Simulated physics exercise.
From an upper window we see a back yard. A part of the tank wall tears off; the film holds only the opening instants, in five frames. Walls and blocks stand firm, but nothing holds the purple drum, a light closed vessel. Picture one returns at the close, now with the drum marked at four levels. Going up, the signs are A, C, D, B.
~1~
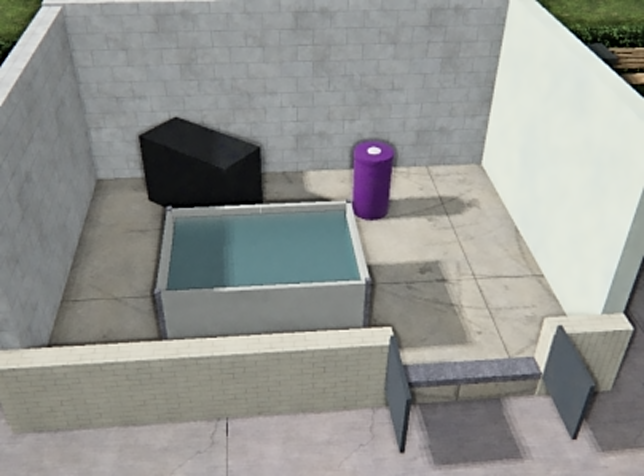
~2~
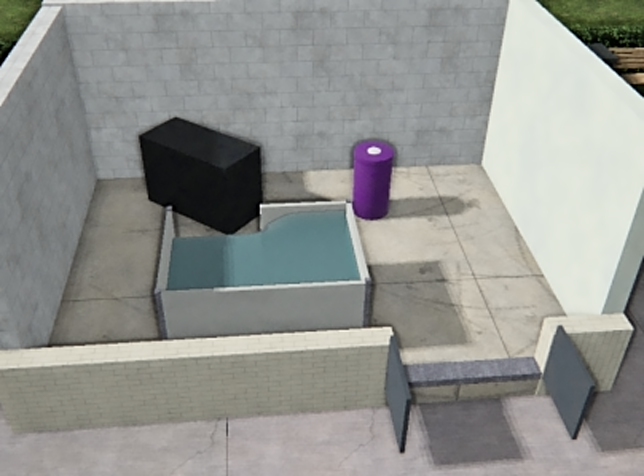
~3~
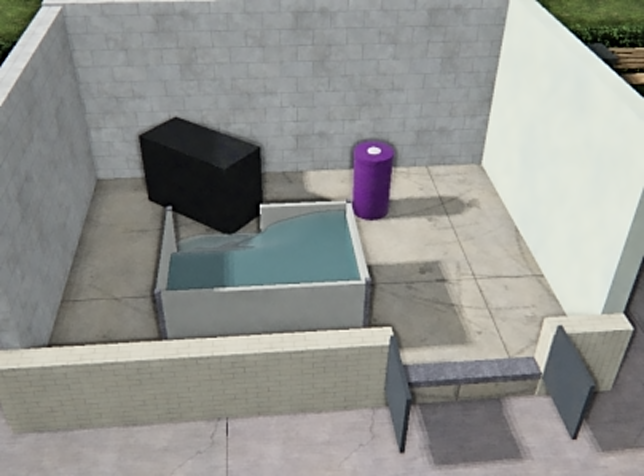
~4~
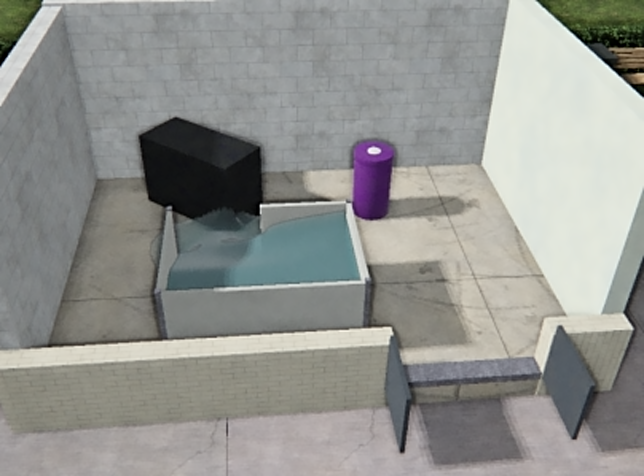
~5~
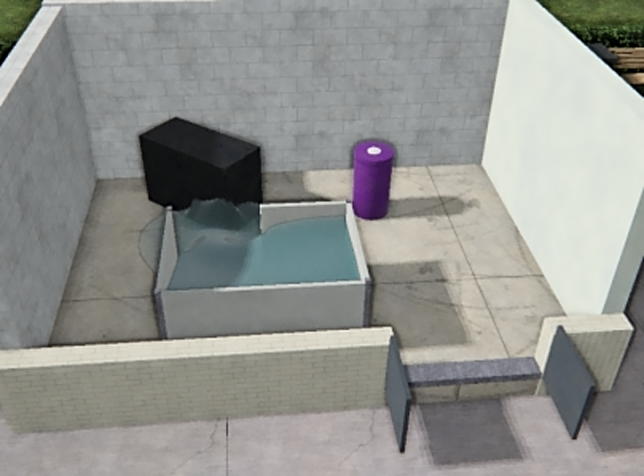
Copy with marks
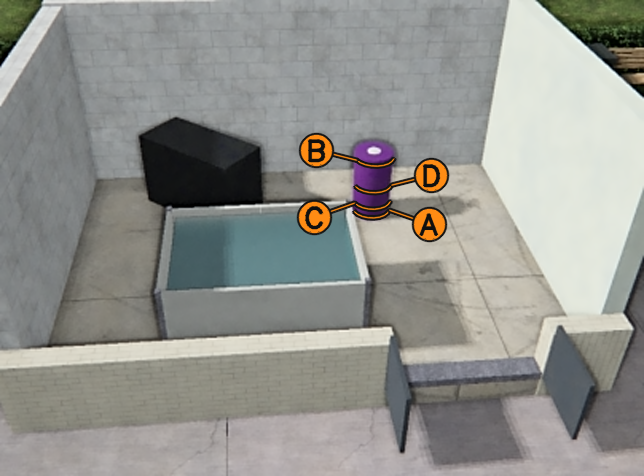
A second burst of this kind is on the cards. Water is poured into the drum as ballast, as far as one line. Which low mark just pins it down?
D.
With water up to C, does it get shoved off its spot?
Yes, that goes wrong.
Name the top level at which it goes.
The answer is C.
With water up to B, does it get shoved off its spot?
No, that is safe.
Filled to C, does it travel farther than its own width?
No, it does not.
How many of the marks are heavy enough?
Two of the four.
On the marked copy, A at (373, 217); B at (377, 166); C at (374, 209); D at (375, 192); from the bottom up A, C, D, B.
With A, it is pushed about 4 times its own width away.
With B, it does not move.
With C, it is pushed about half its own width away.
With D, it does not move.
